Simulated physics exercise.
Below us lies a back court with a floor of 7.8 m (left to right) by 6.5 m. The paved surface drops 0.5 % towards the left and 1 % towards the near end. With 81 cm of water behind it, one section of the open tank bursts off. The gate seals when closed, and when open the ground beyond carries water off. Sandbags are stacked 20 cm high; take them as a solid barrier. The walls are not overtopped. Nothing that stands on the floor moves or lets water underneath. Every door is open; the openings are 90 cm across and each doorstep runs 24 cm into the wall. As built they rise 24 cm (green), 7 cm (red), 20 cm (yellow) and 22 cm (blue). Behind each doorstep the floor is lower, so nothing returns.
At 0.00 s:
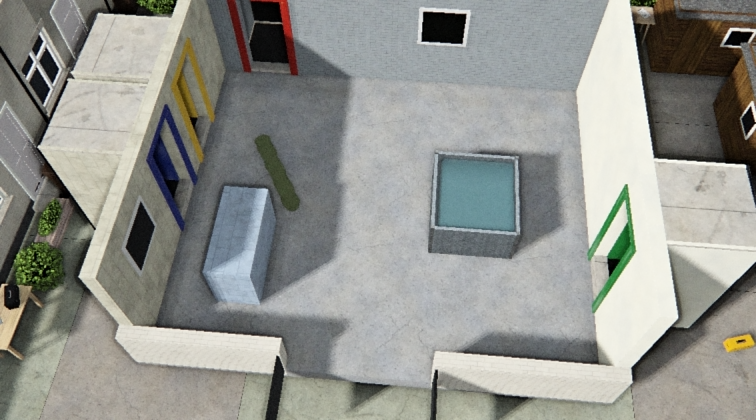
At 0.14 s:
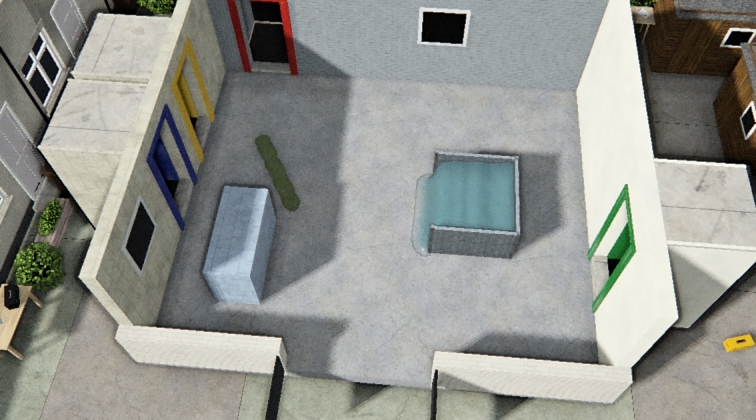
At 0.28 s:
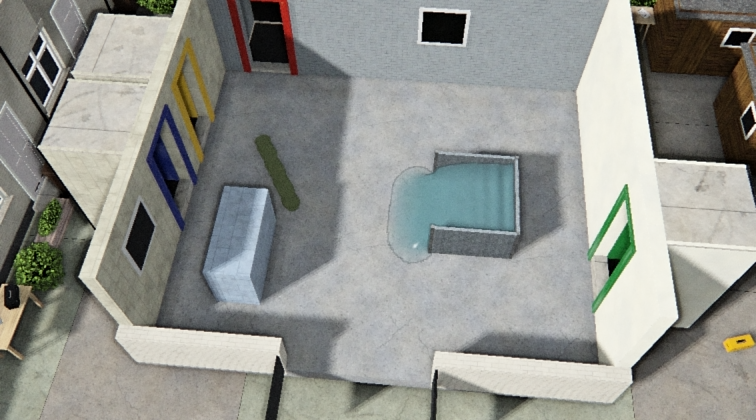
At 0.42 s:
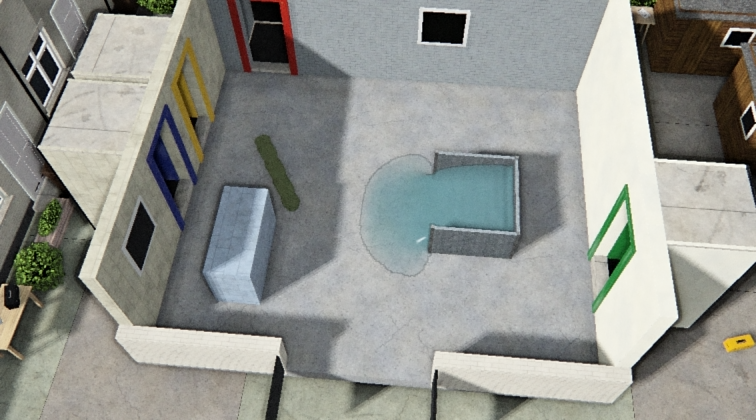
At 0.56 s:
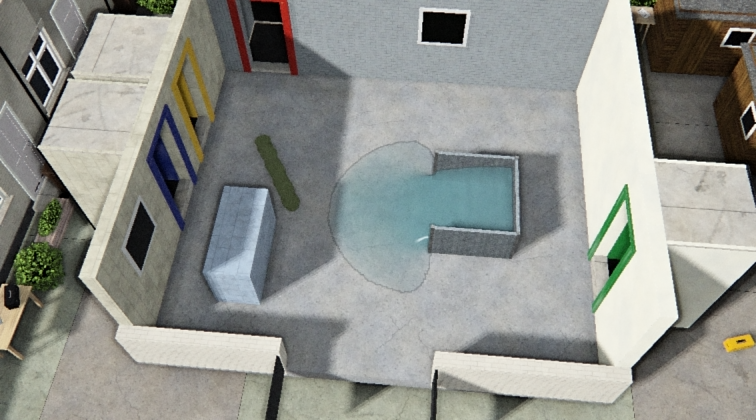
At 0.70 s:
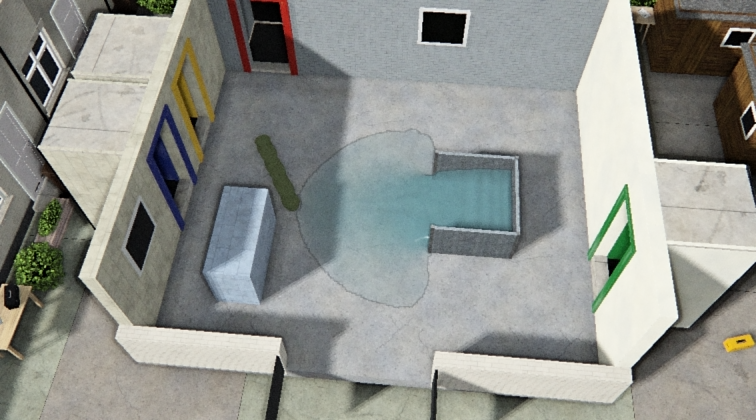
Blue-green water pours from the left side of a square, grey-walled open tank in a paved back court, seen from high above by a still camera. A pale blue block and a dark green row of sandbags lie to the left, with blue and yellow doorways beyond, a red one at the back and a green one at right. The water spreads leftward in a widening, thinning fan, its rounded edge reaching the sandbags' near end.
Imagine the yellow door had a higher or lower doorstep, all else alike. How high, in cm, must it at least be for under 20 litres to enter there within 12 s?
At least 6 cm or so.
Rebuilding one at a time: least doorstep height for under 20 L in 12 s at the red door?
Roughly 15 cm at red.
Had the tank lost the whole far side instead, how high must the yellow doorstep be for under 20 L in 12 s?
Then roughly 8.5 cm.
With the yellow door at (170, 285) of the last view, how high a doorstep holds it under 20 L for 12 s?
About 7.0 cm.
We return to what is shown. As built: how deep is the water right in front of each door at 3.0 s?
Depths in cm: Green 0, red 19, yellow 8, blue 8.
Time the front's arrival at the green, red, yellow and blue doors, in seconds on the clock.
Arrival: Green not in the 12 s, red 2.2 s, yellow 1.8 s, blue 1.3 s.
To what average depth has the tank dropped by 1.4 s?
Roughly 27 cm on average.
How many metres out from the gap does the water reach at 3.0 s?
About 5.8 m.
After 1.4 s water covers 35 % of the floor, deepest (36 cm) near (276, 228); it has not reached the yellow door.
After 3.0 s water covers 50 % of the floor, deepest (24 cm) near (227, 70); 8 cm at the yellow door, 0 litres in over its 20 cm doorstep.
After 12.0 s water covers 70 % of the floor, deepest (11 cm) near (151, 345); 5 cm at the yellow door, 0 litres in over its 20 cm doorstep.
At the yellow door as built, the water arrived by 1.9 s and peaked near 10 cm at 2.4 s.
With a doorstep of 5 cm, 40 litres would have come in within the 12 s; with 7 cm, 11 litres. So under 20 litres takes about 6 cm.
